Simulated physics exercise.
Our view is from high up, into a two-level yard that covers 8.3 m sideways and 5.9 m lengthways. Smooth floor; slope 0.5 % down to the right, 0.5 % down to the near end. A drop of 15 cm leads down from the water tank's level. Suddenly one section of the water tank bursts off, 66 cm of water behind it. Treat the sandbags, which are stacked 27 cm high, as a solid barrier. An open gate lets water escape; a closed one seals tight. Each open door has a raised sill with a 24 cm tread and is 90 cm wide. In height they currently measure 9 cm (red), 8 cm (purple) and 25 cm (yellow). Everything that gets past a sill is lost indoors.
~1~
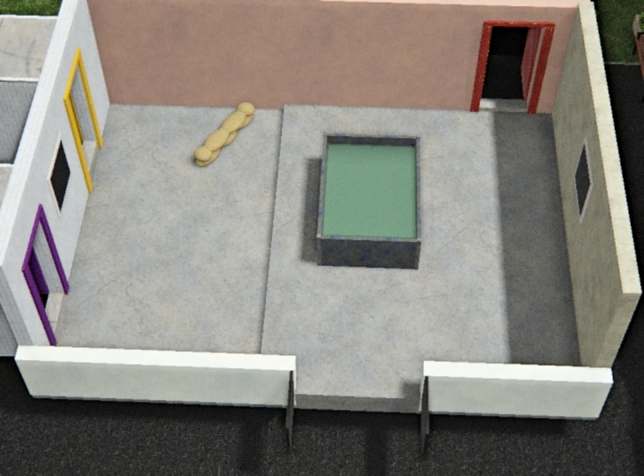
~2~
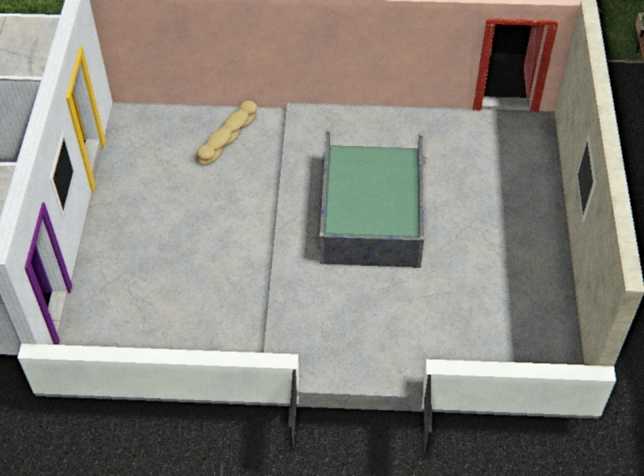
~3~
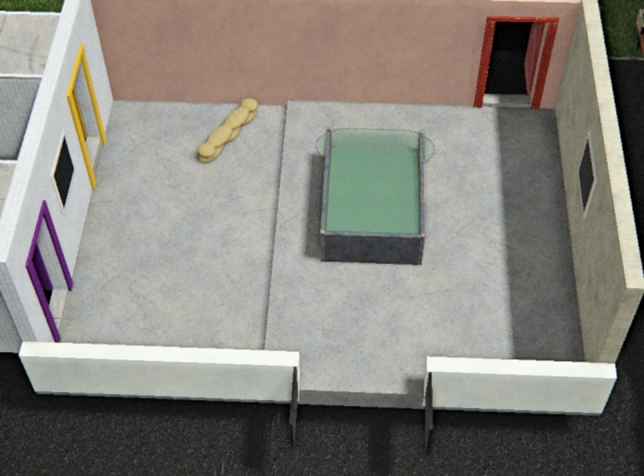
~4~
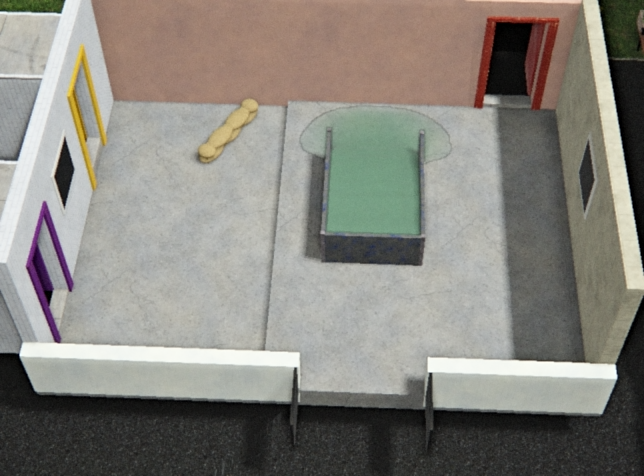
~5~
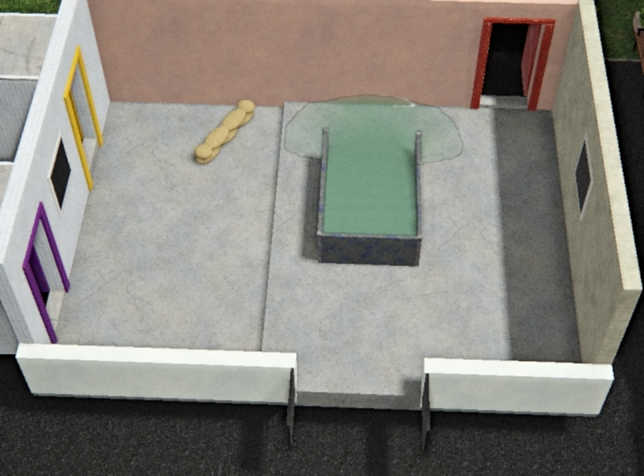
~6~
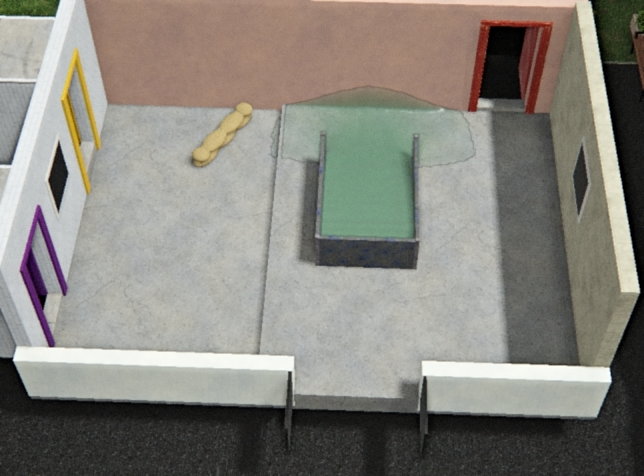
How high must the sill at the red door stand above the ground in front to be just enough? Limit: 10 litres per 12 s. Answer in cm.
12.5 cm.
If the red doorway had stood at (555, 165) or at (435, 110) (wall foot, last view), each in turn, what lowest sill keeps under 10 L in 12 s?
About 19 cm for the first and 26 cm for the second.
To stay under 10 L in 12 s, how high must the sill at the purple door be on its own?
For purple, a step near 6.5 cm.
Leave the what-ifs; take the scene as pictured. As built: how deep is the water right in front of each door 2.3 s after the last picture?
Before red it's 10 cm, before purple 0 cm, before yellow 1 cm.
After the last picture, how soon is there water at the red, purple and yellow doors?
Arrival times - red: 0.4 s; purple: 3.6 s; yellow: 2.4 s.
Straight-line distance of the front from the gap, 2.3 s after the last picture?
About 5.2 metres out.
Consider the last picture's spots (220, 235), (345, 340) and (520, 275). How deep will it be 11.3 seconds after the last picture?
First spot about 7 cm, second about 3 cm, third about 4 cm.
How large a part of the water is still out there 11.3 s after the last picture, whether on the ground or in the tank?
What remains is some 94 per cent of the water.
Then, 0.7 s after the last picture water covers 10 % of the floor, deepest (44 cm) near (366, 112); 9 cm at the red door, 0 litres in over its 9 cm sill.
Then, 2.3 s after the last picture water covers 40 % of the floor, deepest (34 cm) near (250, 114); 10 cm at the red door, 4 litres in over its 9 cm sill.
Then, 11.3 s after the last picture water covers 90 % of the floor, deepest (9 cm) near (219, 382); 4 cm at the red door, 27 litres in over its 9 cm sill.
At the red door as built, the water peaked near 13 cm, 3.1 s after the last picture.
Run again over the same 12 s with other heights there, 18 litres in over 10.5 cm, 6 litres over 14 cm. The limit of 10 litres is kept from about 12.5 cm up.
